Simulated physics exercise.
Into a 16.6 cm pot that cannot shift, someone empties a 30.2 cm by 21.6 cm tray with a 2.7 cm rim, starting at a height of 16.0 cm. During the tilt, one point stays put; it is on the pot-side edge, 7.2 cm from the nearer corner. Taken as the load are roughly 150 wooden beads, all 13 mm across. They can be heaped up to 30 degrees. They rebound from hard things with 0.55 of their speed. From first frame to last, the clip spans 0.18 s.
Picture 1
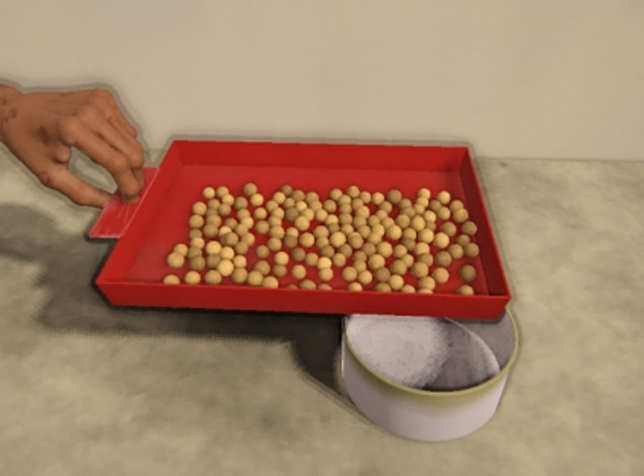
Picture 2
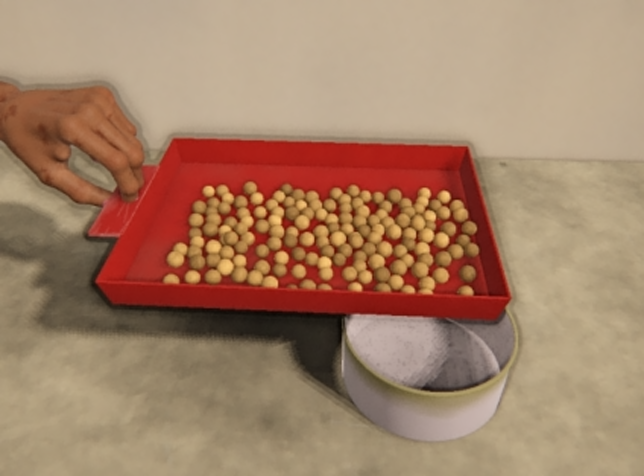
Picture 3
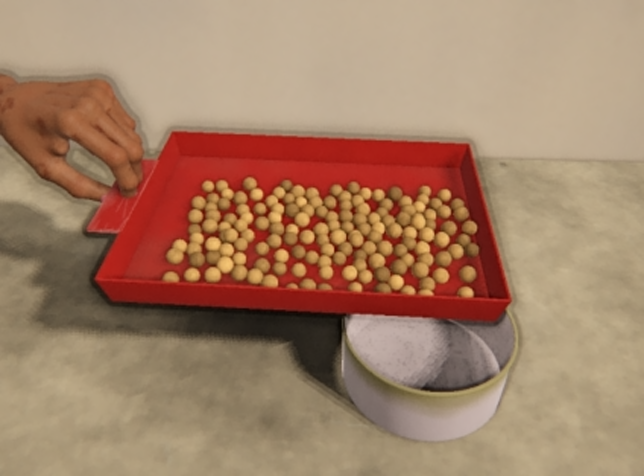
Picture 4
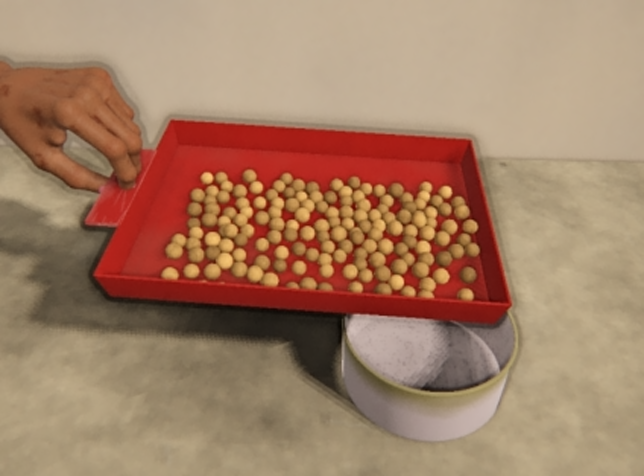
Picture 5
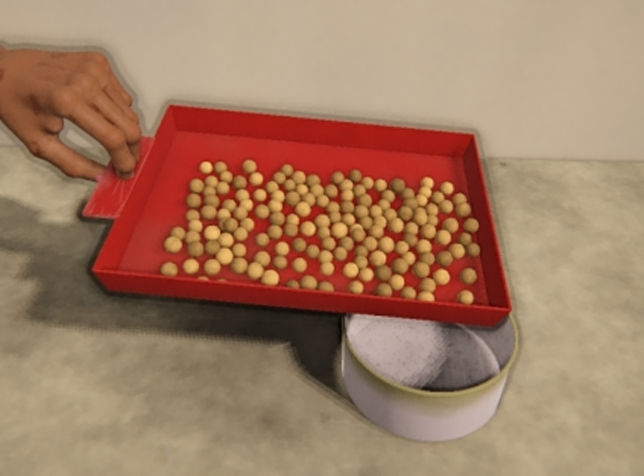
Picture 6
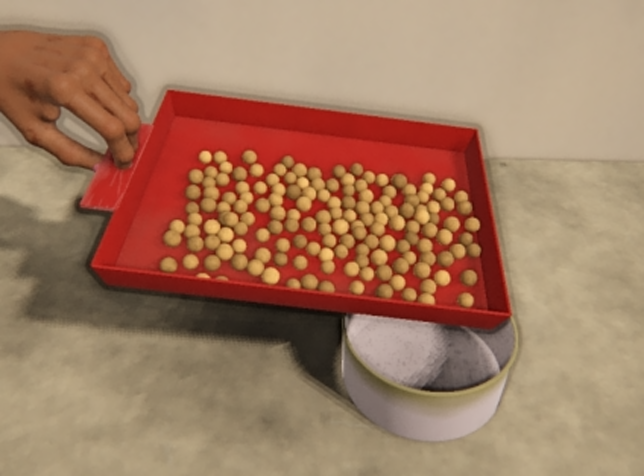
A shallow red tray scattered with small tan and yellowish balls sits above a mottled grey-beige surface against a plain pale wall, seen from the front and slightly above by a still camera. A hand at the left grips the tray's tab, and a round whitish pot stands beneath its front right edge. The hand slowly raises the left side, slanting the tray toward the right, while the balls shift only slightly.
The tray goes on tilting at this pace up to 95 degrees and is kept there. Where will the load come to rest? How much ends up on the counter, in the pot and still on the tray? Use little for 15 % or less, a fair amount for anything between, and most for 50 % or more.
Tray - little; counter - most; pot - a fair amount.
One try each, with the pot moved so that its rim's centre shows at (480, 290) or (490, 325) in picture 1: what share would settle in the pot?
That gives roughly 0 per cent and then 35 per cent.
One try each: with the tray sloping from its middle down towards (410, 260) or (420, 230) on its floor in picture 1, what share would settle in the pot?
Roughly 0 per cent on the first try and 0 per cent on the second.
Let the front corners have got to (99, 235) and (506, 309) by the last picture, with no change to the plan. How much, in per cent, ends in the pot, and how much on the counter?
The pot gets 15 and the counter 85.
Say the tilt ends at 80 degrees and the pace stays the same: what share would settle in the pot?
Around 15 in a hundred.
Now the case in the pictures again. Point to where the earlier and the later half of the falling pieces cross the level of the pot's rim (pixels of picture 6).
Around (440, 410), then (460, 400).
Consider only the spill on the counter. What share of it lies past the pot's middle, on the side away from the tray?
Share: Close to 70 %.
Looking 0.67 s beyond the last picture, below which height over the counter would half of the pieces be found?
I'd put it near 22 cm.
Then, 0.40 s after the last picture, tilt 52 degrees; the tray holds 100 %, the pot 0 %.
Then, 0.67 s after the last picture, tilt 79 degrees; the tray holds 100 %, the pot 0 %.
Then, 1.04 s after the last picture, tilt 95 degrees; the tray holds 30 %, the pot 10 %.
In the end, tray 0 %, counter 75 %, pot 25 %.
